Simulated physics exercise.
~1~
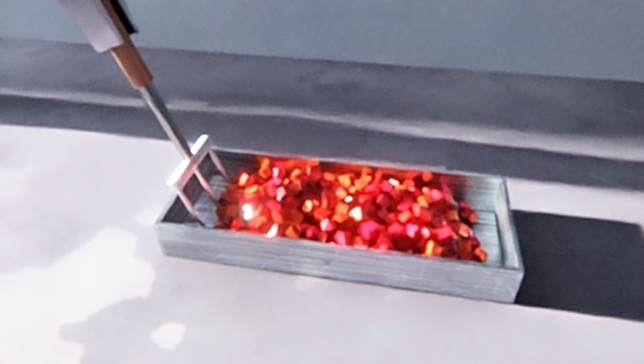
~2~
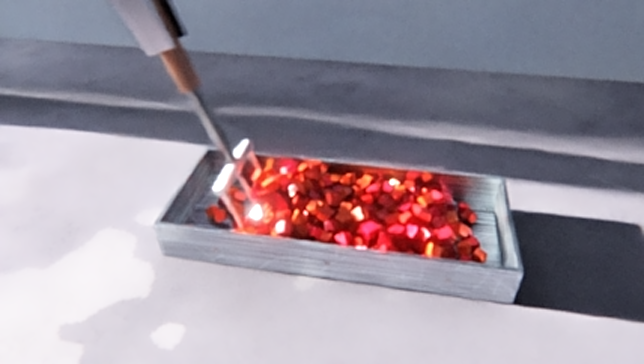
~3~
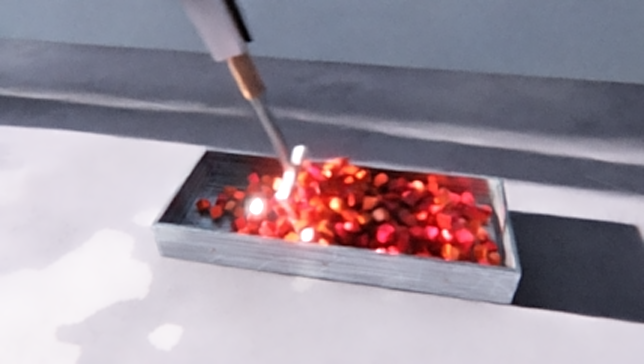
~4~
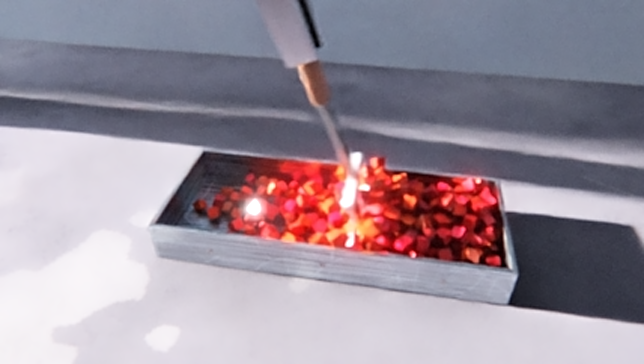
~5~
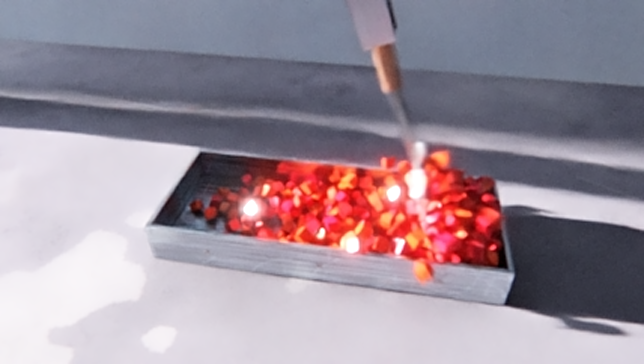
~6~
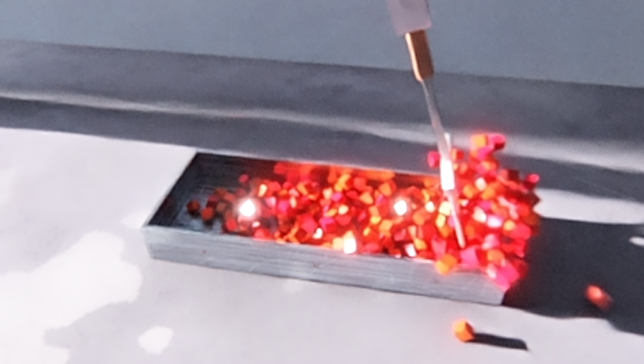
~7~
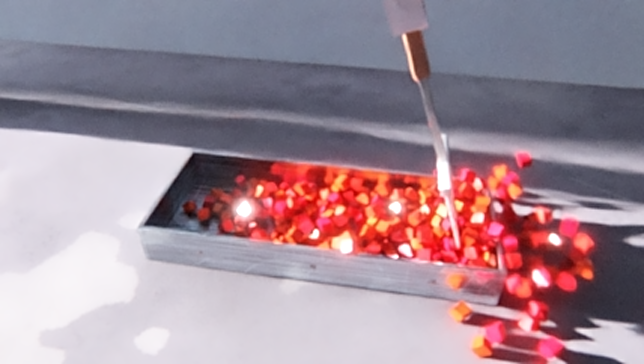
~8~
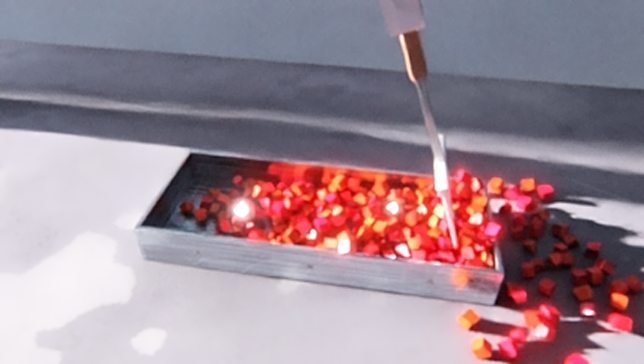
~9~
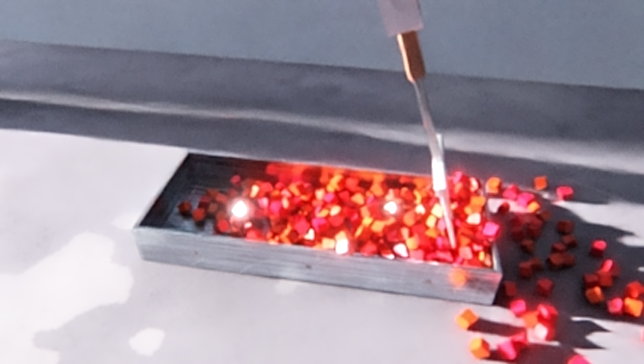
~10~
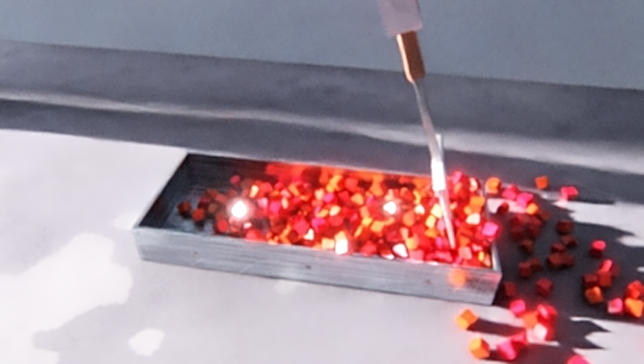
A three-pronged fork, held by a slim arm reaching in from above, stands at the left end of a long grey trough heaped with shiny red and orange vegetable dice. The trough rests on a pale, sunlit surface with a dark shadow to its right, seen from slightly above. The fork sweeps right through the dice, piling them up ahead of it. Near the right end the heap swells over the rim and many pieces tumble out. The fork stops there, and the spilled dice lie scattered beside the trough, while most remain inside.
